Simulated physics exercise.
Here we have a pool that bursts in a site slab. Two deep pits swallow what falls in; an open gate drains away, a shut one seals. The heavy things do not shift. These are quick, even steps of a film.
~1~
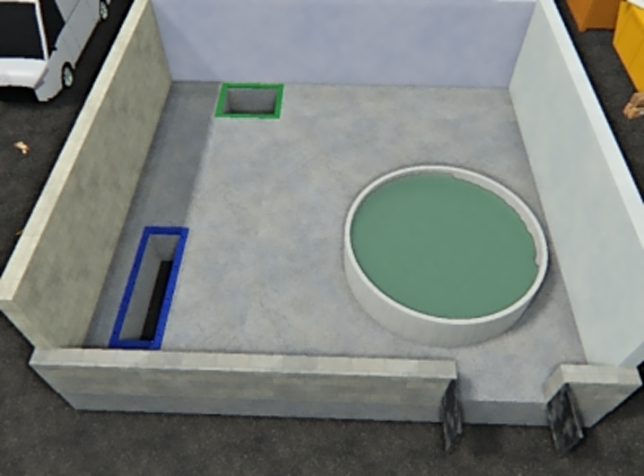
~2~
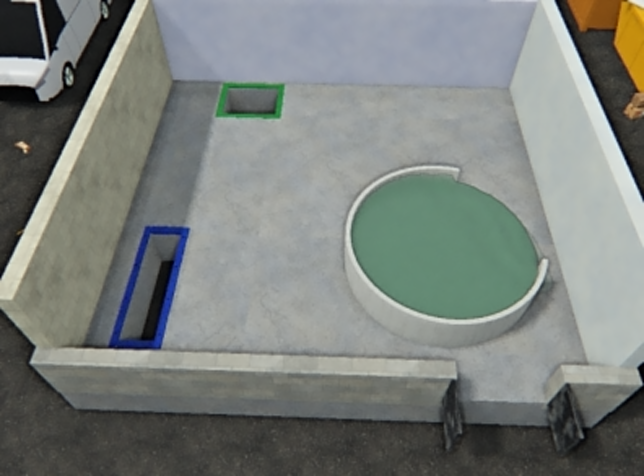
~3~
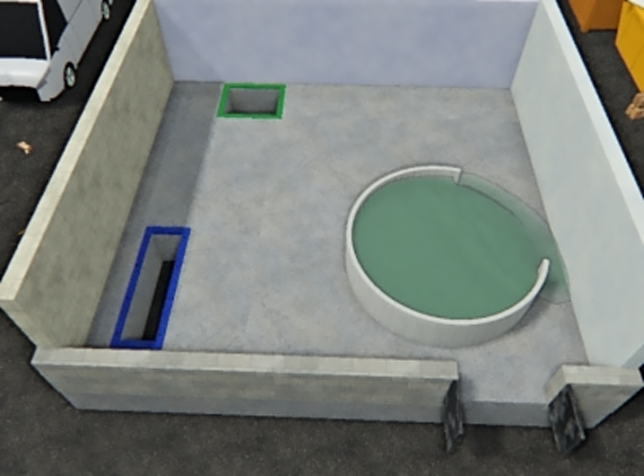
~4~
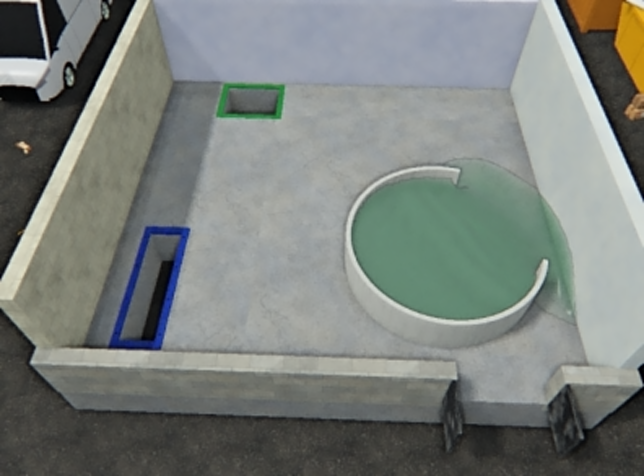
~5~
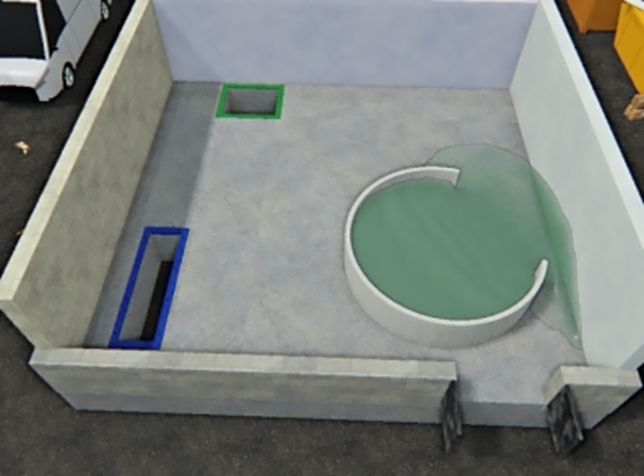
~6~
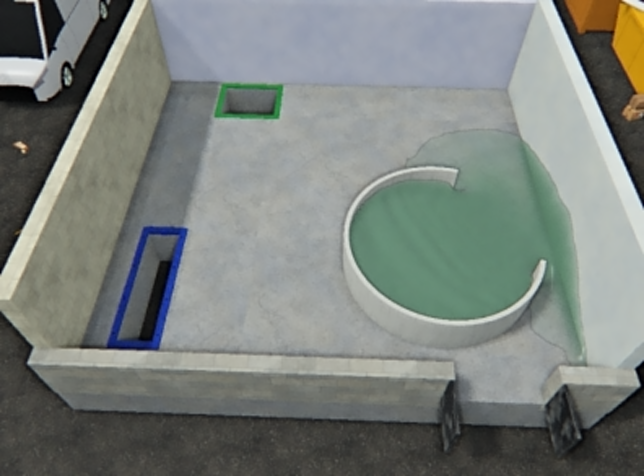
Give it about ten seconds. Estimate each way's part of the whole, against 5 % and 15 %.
In the end: The gate takes from 5 to 15 %; the green pit takes over 15 %; the blue pit takes under 5 %.
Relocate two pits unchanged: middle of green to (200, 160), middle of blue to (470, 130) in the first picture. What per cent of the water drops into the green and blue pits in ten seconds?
Per cent: Green 4, blue 40.
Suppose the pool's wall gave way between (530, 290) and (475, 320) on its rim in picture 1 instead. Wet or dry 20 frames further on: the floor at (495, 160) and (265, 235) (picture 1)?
In turn: Awash, clear.
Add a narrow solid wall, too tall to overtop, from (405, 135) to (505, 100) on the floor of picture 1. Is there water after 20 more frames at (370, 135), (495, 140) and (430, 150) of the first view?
One after the other: Flooded, under water, wet.
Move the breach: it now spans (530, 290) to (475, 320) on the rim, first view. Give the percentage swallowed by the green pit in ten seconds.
Parts in a hundred: Green 2.
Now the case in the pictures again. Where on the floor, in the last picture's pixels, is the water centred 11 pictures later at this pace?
Around (467, 224).
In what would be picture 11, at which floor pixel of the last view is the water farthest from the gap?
At about (502, 93).
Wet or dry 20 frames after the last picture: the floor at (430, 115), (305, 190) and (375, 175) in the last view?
As listed: Covered, clear, dry.
A moment on, water covers 20 % of the floor; the gate 0 %, the green pit 0 %, the blue pit 0 %.
Next, water covers 25 % of the floor; the gate 1 %, the green pit 0 %, the blue pit 0 %.
Then, water covers 40 % of the floor; the gate 4 %, the green pit 2 %, the blue pit 0 %.
Later, water covers 85 % of the floor; the gate 7 %, the green pit 12 %, the blue pit 0 %.
In the end, water covers 95 % of the floor; the gate 10 %, the green pit 21 %, the blue pit 1 %.
